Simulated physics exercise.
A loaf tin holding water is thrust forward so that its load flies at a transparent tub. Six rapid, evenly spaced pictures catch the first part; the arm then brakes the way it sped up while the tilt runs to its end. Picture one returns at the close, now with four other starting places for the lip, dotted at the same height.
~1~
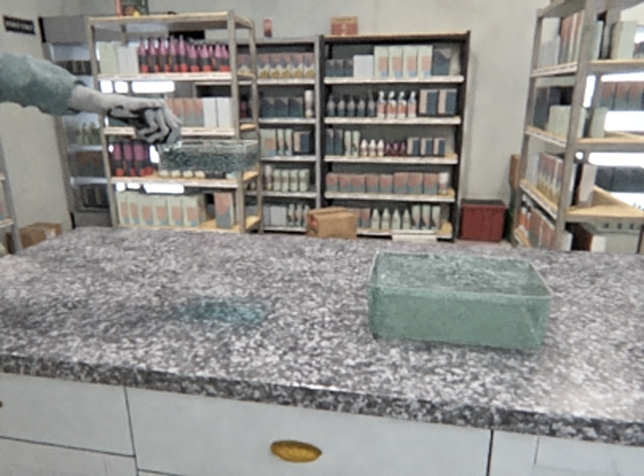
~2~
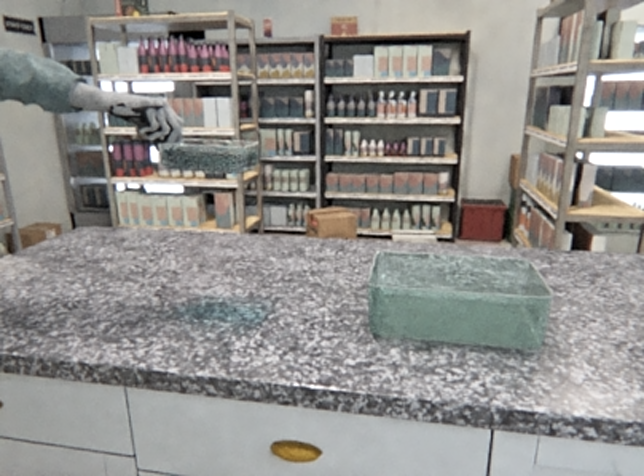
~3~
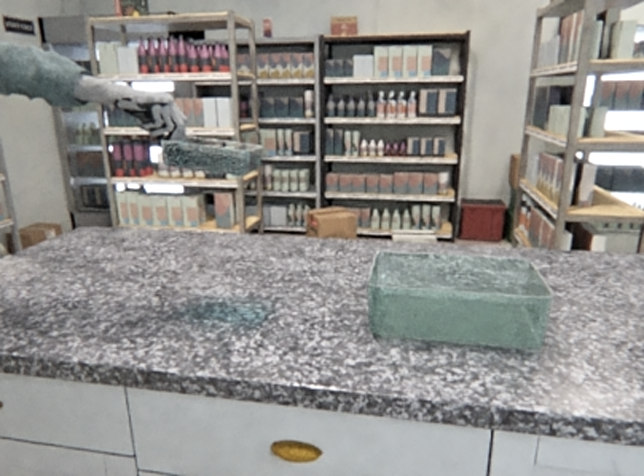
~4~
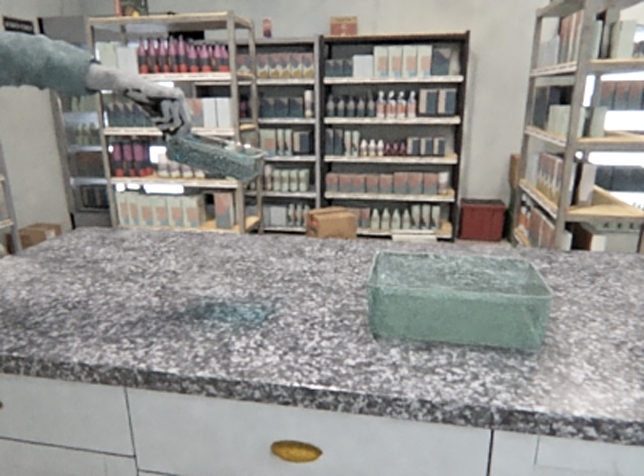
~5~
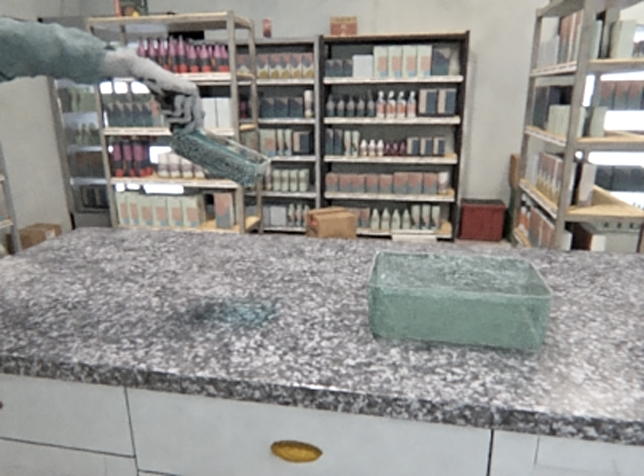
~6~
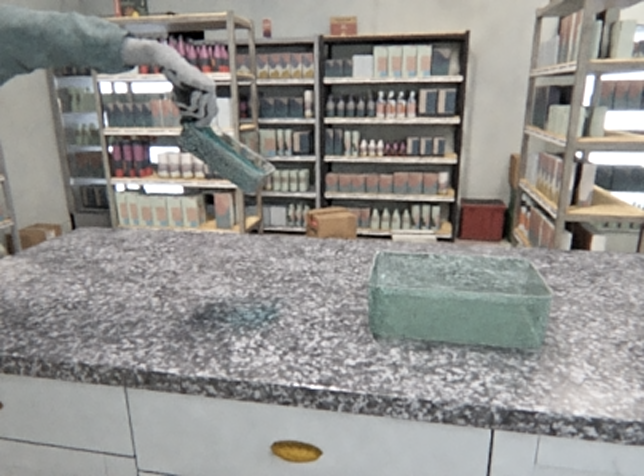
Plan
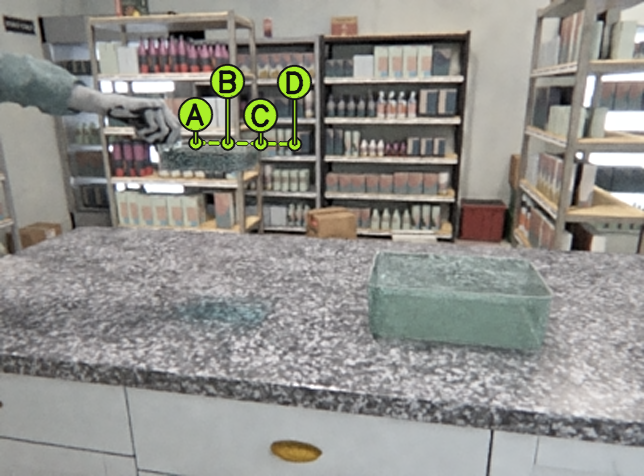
A grey-green arm reaches in from the left, its hand holding a small, translucent greenish container level above a speckled grey counter. The fixed, slightly raised view across the counter shows a larger clear green-tinted tub on the right, white drawers below, and shelves of bottles and boxes behind. The arm edges rightward and the hand lifts, tilting the container progressively steeper, its right end downward.
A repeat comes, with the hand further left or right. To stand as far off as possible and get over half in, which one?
D.
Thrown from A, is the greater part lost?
Yes.
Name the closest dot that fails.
That is dot C.
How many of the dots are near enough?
One of the four.
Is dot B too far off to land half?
Yes, that goes wrong.
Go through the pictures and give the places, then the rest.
Upright, lip at (251, 143); tub from (368, 332) to (543, 347); nothing has left yet, in the first picture.
Upright, lip at (252, 144); nothing has left yet, in the second picture.
Tipped about 6°, lip at (255, 148); nothing has left yet, in the third picture.
Tipped about 14°, lip at (259, 155); nothing has left yet, in the fourth picture.
Tipped about 23°, lip at (264, 162); nothing has left yet, in the fifth picture.
Tipped about 35°, lip at (269, 171); water is over the rim, down to (199, 121), in the sixth picture.
In lime, A at (195, 142); B at (227, 143); C at (260, 143); D at (294, 144).
With A, about 0 % lands in the tub, 100 % falls short.
With B, about 0 % lands in the tub, 99 % falls short.
With C, about 15 % lands in the tub, 82 % falls short and 3 % goes beside or beyond.
With D, about 72 % lands in the tub, 21 % falls short and 8 % goes beside or beyond.
